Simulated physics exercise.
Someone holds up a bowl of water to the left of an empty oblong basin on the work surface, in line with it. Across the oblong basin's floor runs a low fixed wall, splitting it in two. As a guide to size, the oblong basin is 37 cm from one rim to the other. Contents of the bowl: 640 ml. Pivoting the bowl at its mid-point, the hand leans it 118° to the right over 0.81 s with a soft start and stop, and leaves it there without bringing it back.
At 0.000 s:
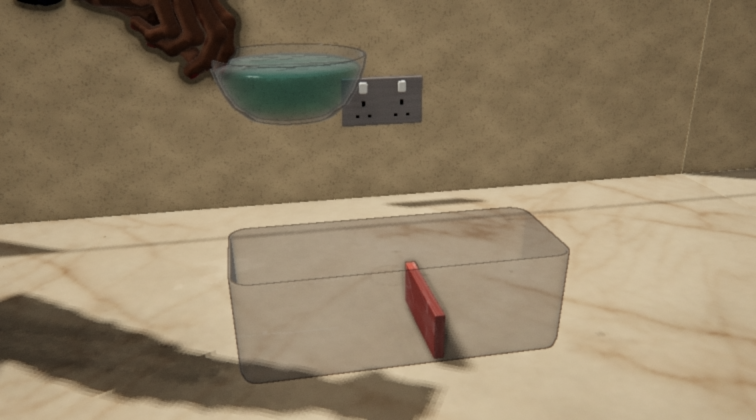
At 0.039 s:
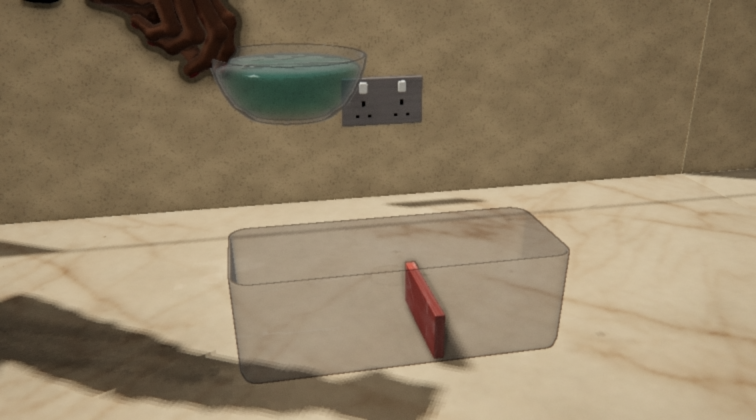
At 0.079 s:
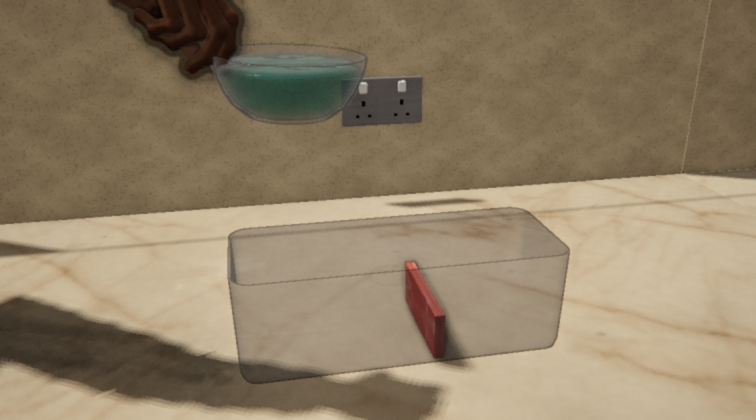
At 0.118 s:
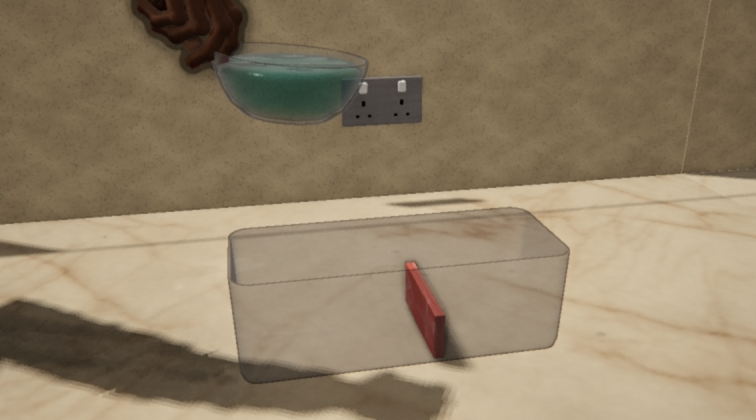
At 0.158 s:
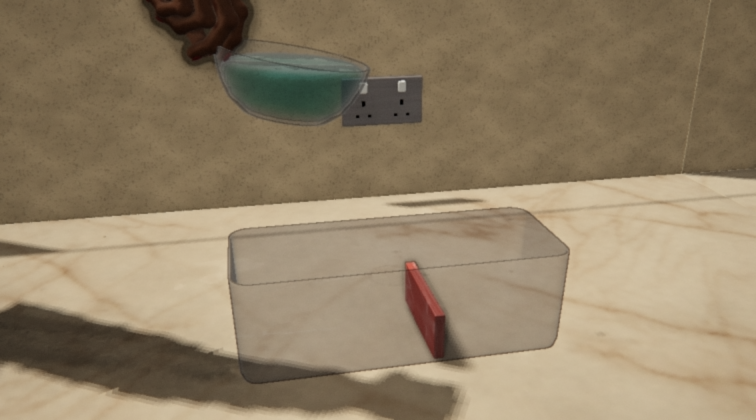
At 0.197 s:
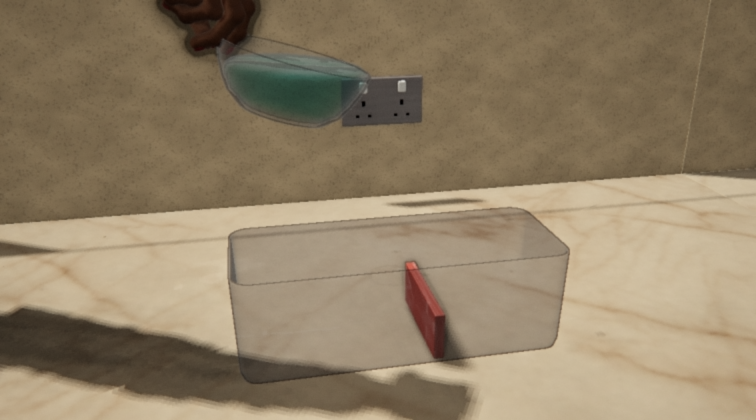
A clear glass bowl of blue-green water is held up by a dark brown hand at the upper left, above a pale marble-patterned work surface seen from slightly above by a still camera. Below it sits an empty, see-through oblong basin with an upright red divider, before a tan wall with a grey double socket. The hand slowly leans the bowl to the right, its shadow shifting.
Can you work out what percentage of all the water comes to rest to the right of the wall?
I would put it at 43 per cent.
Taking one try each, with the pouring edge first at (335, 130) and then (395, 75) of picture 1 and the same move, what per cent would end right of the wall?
5 per cent first, 70 per cent second.
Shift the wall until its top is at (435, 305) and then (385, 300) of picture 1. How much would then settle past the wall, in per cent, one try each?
40 in a hundred, followed by 80 in a hundred.
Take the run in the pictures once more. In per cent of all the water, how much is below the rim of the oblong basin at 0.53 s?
Around 26%.
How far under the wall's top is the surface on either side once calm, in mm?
Left side: Around 44 mm. Right side: Around 42 mm.
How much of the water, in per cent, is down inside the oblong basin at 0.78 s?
98 per cent, give or take a little.
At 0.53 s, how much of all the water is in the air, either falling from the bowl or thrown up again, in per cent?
I'd put it at about 60 percent.
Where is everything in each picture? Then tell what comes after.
Tilt 0°; pouring edge (364, 54); surface from (214, 66) to (360, 61); the oblong basin's rim runs from (229, 258) to (547, 230); the wall's top is at (424, 288), in the first frame.
Tilt 1°; pouring edge (364, 55); surface from (215, 66) to (359, 61), in the second frame.
Tilt 3°; pouring edge (365, 58); surface from (216, 65) to (361, 63), in the third frame.
Tilt 6°; pouring edge (366, 62); surface from (217, 63) to (361, 64), in the fourth frame.
Tilt 11°; pouring edge (367, 69); surface from (220, 62) to (364, 66), in the fifth frame.
Tilt 16°; pouring edge (368, 76); surface from (222, 62) to (367, 70); 1 per cent is over the edge, in the sixth frame.
After 0.53 s the tilt is 87° and 14 per cent is still to pour, 8 is left of the wall and 19 right of it.
After 0.78 s the tilt is 117° and 0 per cent is still to pour, 53 is left of the wall and 44 right of it.
After 1.03 s the tilt is 118° and 0 per cent is still to pour, 55 is left of the wall and 43 right of it.
After 1.31 s the tilt is 118° and 0 per cent is still to pour, 55 is left of the wall and 43 right of it.
In the end 55 per cent lies left of the wall, 43 right of it and 2 outside.
